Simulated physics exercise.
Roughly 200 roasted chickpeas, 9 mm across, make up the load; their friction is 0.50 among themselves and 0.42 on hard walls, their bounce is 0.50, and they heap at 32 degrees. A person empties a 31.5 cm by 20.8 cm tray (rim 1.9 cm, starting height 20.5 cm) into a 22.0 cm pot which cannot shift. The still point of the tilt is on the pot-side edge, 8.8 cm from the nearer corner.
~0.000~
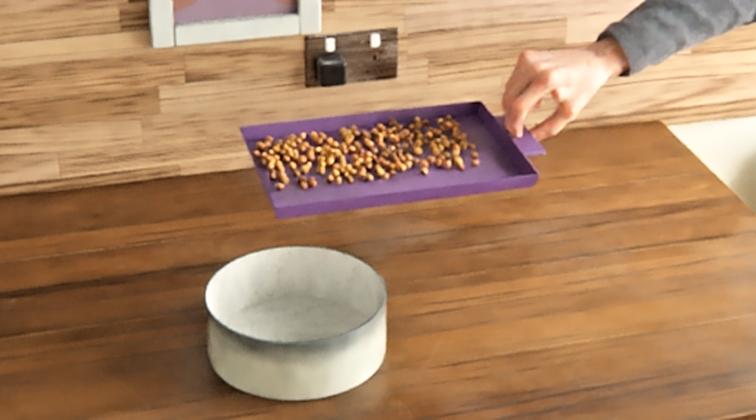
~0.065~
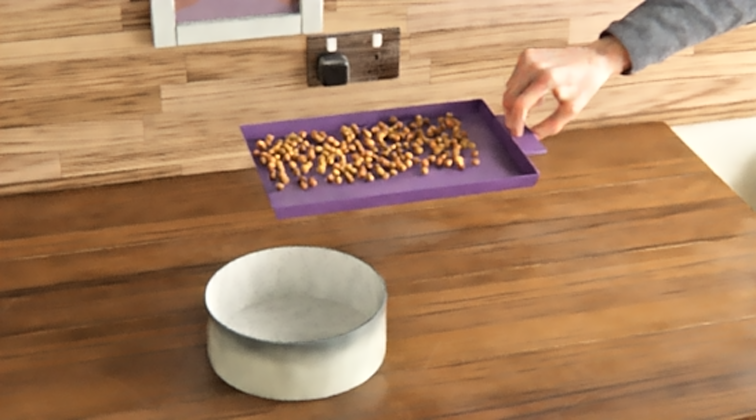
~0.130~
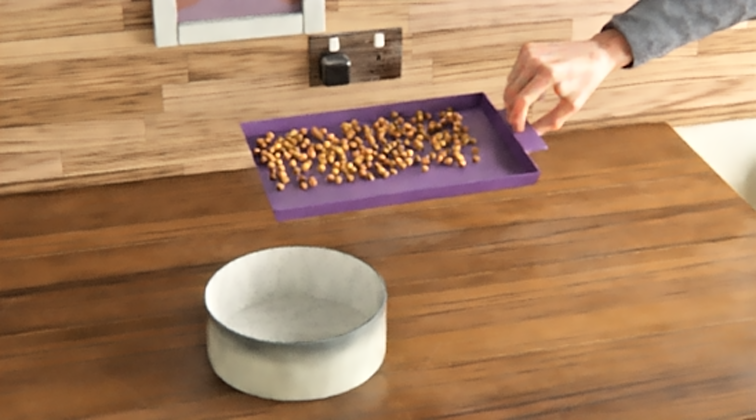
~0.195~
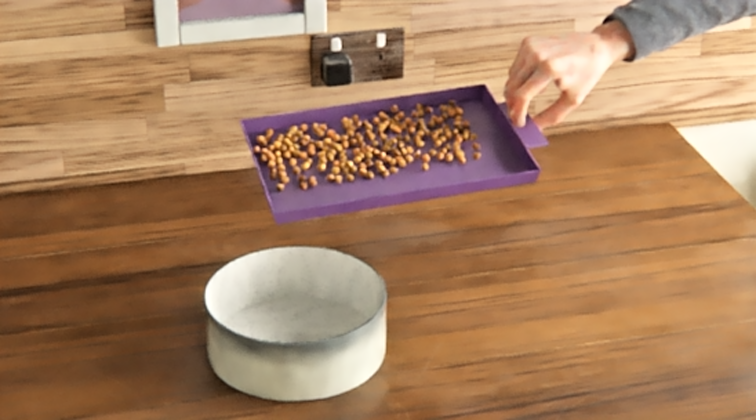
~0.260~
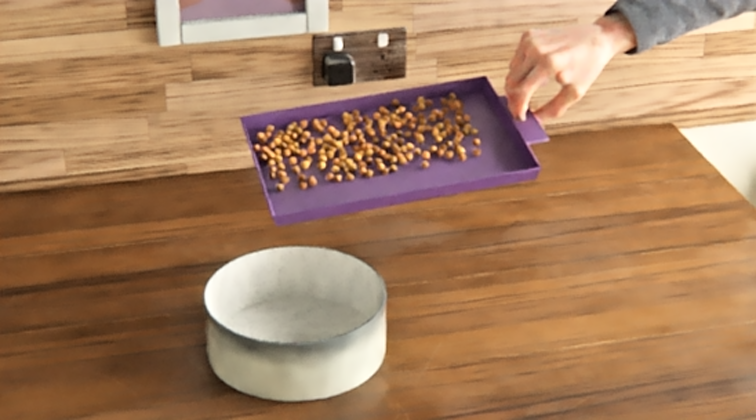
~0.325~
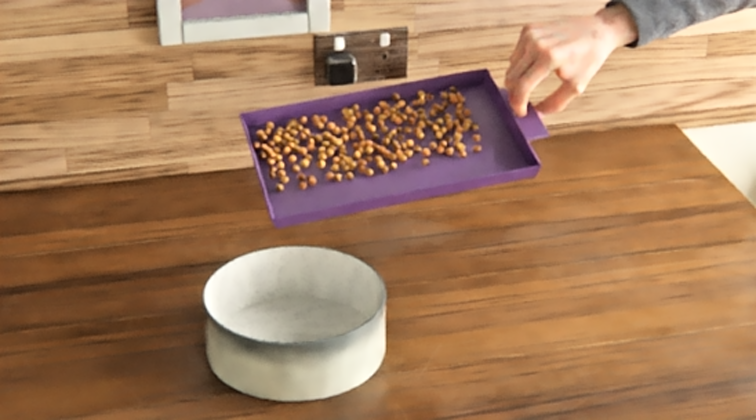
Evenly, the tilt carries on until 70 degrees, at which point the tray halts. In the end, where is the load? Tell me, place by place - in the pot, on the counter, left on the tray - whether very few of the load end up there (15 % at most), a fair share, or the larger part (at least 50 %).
Pot - very few, counter - very few, left on the tray - the larger part.
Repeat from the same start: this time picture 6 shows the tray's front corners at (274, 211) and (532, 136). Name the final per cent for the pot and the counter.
Pot 5 % / counter 0 %.
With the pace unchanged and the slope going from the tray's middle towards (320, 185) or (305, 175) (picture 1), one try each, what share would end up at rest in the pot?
5 and 0 %.
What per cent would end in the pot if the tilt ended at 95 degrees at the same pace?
Estimate: Roughly 100 percent.
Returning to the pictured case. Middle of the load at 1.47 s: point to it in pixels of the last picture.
Approximately (326, 195) in the last view.
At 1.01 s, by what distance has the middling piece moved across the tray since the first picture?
By then it sits near 11 cm from where it began.
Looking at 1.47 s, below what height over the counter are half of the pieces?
Some 22 cm.
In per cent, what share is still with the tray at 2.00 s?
95%, roughly.
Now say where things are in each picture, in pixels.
In the first frame, tray tilt 0 degrees, front corners at (278, 204) and (534, 173); middle of the pieces at (360, 152); pot at (296, 292).
In the second frame, tray tilt 1 degrees, front corners at (278, 205) and (534, 172); middle of the pieces at (361, 151).
In the third frame, tray tilt 3 degrees, front corners at (277, 207) and (535, 171); middle of the pieces at (361, 148).
In the fourth frame, tray tilt 5 degrees, front corners at (277, 210) and (535, 168), lowest corner left front; middle of the pieces at (362, 145).
In the fifth frame, tray tilt 8 degrees, front corners at (276, 213) and (536, 166), lowest corner left front; middle of the pieces at (362, 142).
In the sixth frame, tray tilt 11 degrees, front corners at (275, 215) and (536, 164), lowest corner left front; middle of the pieces at (362, 138); pot at (295, 292). Its pace works out near 40 degrees a second.
Then, at 1.01 s, tilt 38 degrees; the tray holds 100 %, the pot 0 %.
Then, at 1.47 s, tilt 57 degrees; the tray holds 100 %, the pot 0 %.
Then, at 2.00 s, tilt 70 degrees; the tray holds 95 %, the pot 5 %.
By 2.9 s all is still; pot 5 %, counter 0 %, tray 95 %.
